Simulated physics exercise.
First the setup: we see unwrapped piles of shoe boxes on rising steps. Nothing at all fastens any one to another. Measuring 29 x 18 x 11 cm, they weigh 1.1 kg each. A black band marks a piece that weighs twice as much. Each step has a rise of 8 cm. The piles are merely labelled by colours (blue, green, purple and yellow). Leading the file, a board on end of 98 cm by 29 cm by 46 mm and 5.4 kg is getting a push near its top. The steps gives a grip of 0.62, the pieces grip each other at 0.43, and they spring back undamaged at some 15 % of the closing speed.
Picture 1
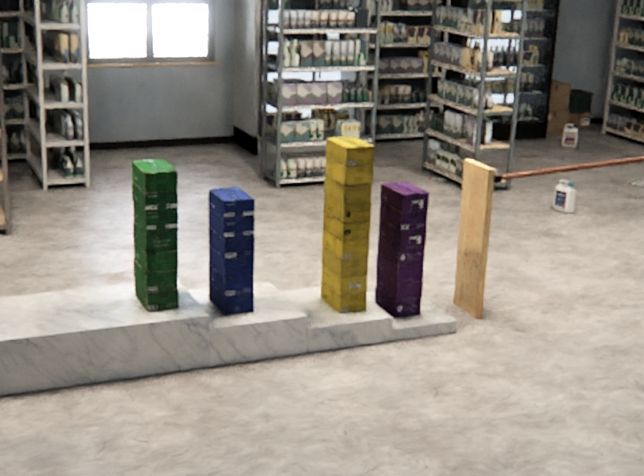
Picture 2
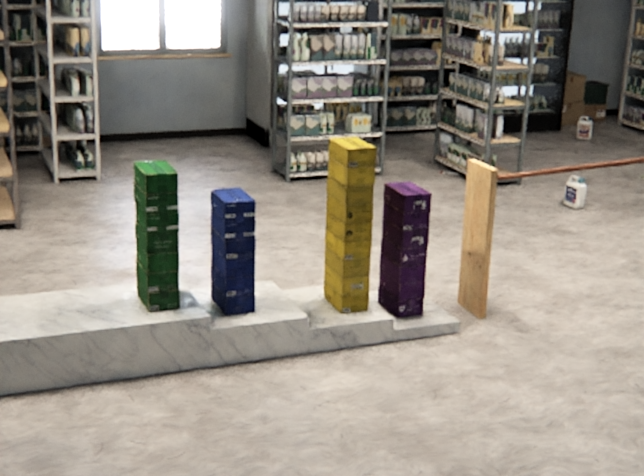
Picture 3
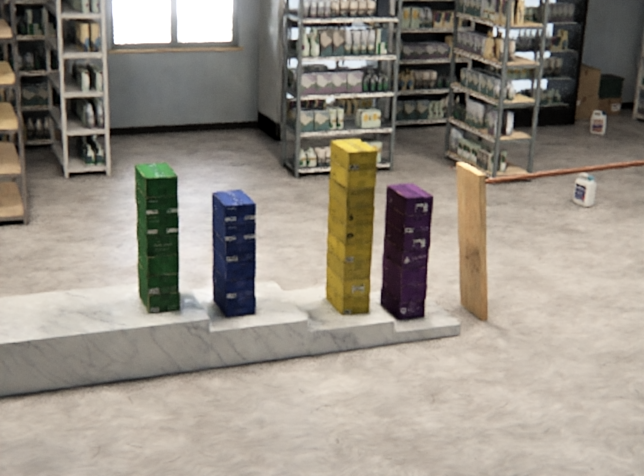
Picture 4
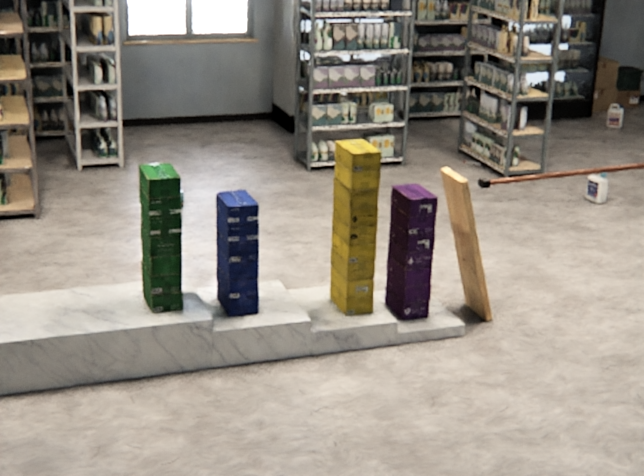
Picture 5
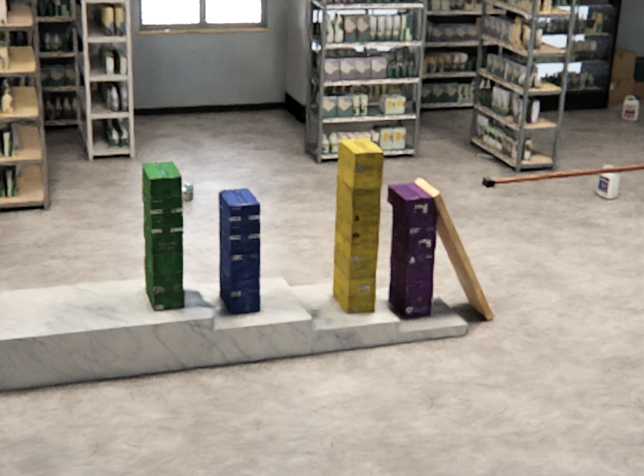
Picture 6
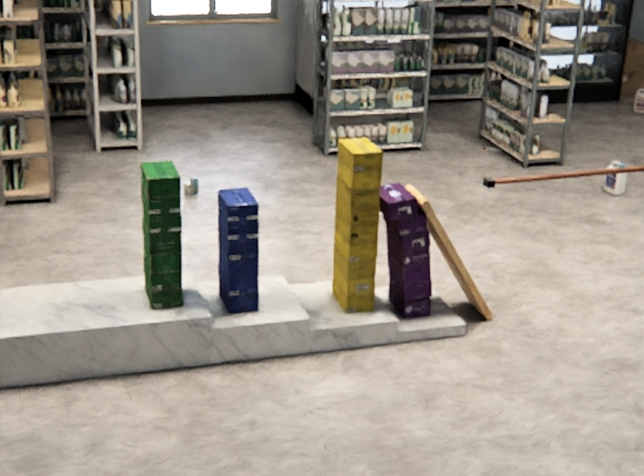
A wooden board standing at the right end of low, pale marble-like steps tilts left after a reddish pole reaches its top, in a storeroom seen from slightly above as the camera shifts gradually. Green, blue, yellow and purple stacks of boxes stand left to right on the steps, with stocked shelves behind. The board leans onto the purple stack, whose upper boxes shift and tilt left towards the yellow one.
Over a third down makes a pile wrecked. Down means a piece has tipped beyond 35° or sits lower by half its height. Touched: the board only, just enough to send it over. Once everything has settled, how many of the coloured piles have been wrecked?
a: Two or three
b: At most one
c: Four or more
The answer is c.
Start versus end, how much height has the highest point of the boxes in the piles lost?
Lower by close to 42 cm.
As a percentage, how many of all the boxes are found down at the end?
Somewhere near 95 in a hundred.
Then, 0.95 s past the last view, board 47° from upright; none of the 29 boxes down, 15 disturbed; top purple box 31° from how it stood, 50 mm lower; top yellow box 15° from how it stood.
Then, 1.35 s past the last view, board 54° from upright; 15 of the 29 boxes down; top purple box 51° from how it stood, 29 cm lower; top yellow box 33° from how it stood, 16 cm lower.
Then, 2.15 s past the last view, board 54° from upright; 27 of the 29 boxes down; top purple box on its side; top green box 50° from how it stood, 23 cm lower.
In the end, board 54° from upright; 27 of the 29 boxes down; top green box upside down; top purple box on its side. Wrecked, blue, green, purple and yellow. From the last view, middles, top purple box near (296, 254).
